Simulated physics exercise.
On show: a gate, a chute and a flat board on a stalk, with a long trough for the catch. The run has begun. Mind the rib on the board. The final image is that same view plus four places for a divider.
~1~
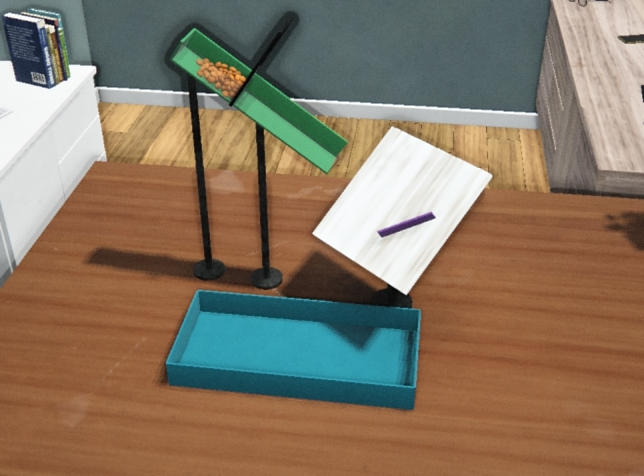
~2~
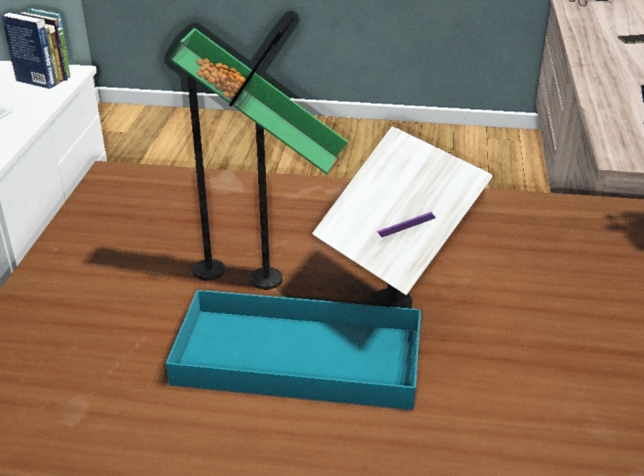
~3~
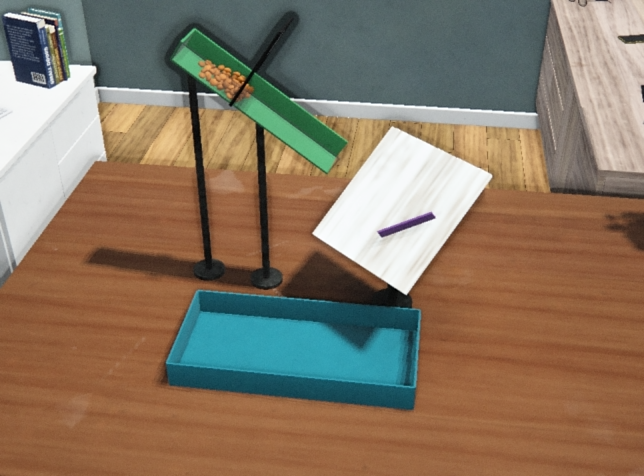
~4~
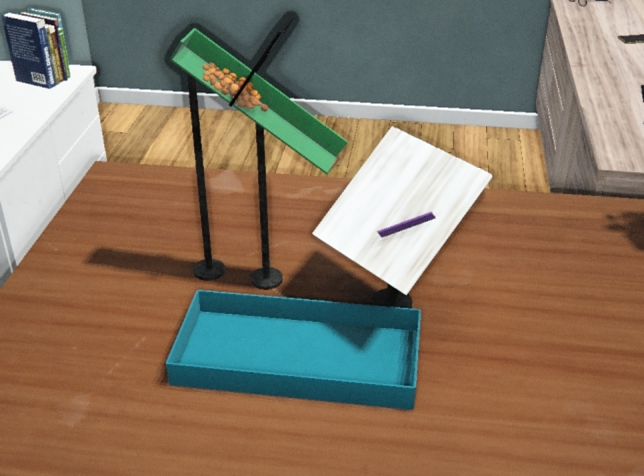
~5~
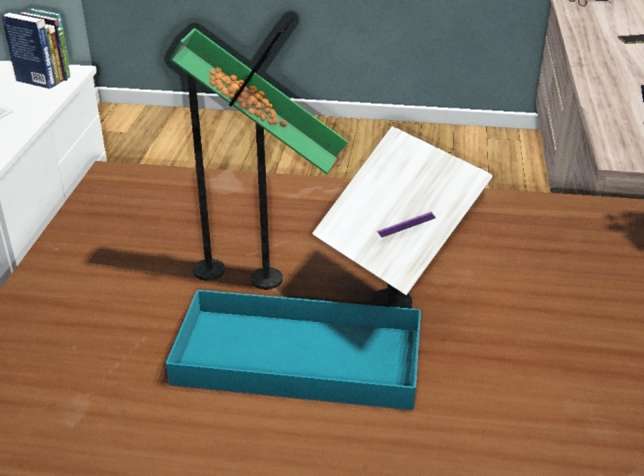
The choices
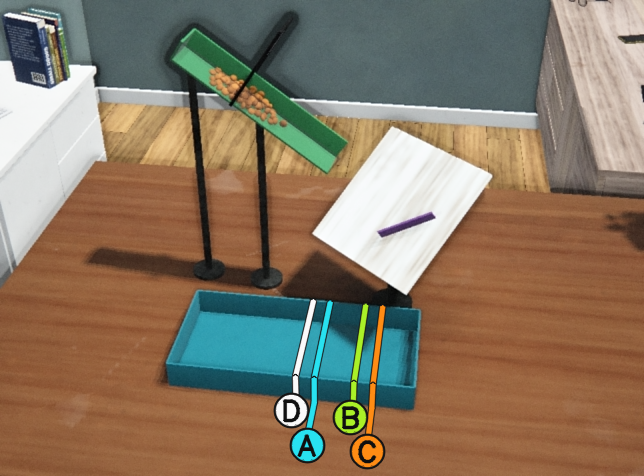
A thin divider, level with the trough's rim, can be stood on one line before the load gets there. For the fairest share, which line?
A works best here.
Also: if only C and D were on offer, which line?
Here it is line D.
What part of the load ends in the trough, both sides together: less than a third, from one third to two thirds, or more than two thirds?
More than two thirds.
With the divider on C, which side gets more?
The left side.
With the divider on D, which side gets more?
Right.
On the marked copy, line A crosses the front rim at (314, 378); line B crosses the front rim at (354, 381); line C crosses the front rim at (373, 383); line D crosses the front rim at (295, 376).
With A, of what is caught, about half on the left of the divider, about half on the right.
With B, of what is caught, nearly all on the left of the divider, a stray few on the right.
With C, of what is caught, all on the left of the divider, none on the right.
With D, of what is caught, a small part on the left of the divider, most on the right.
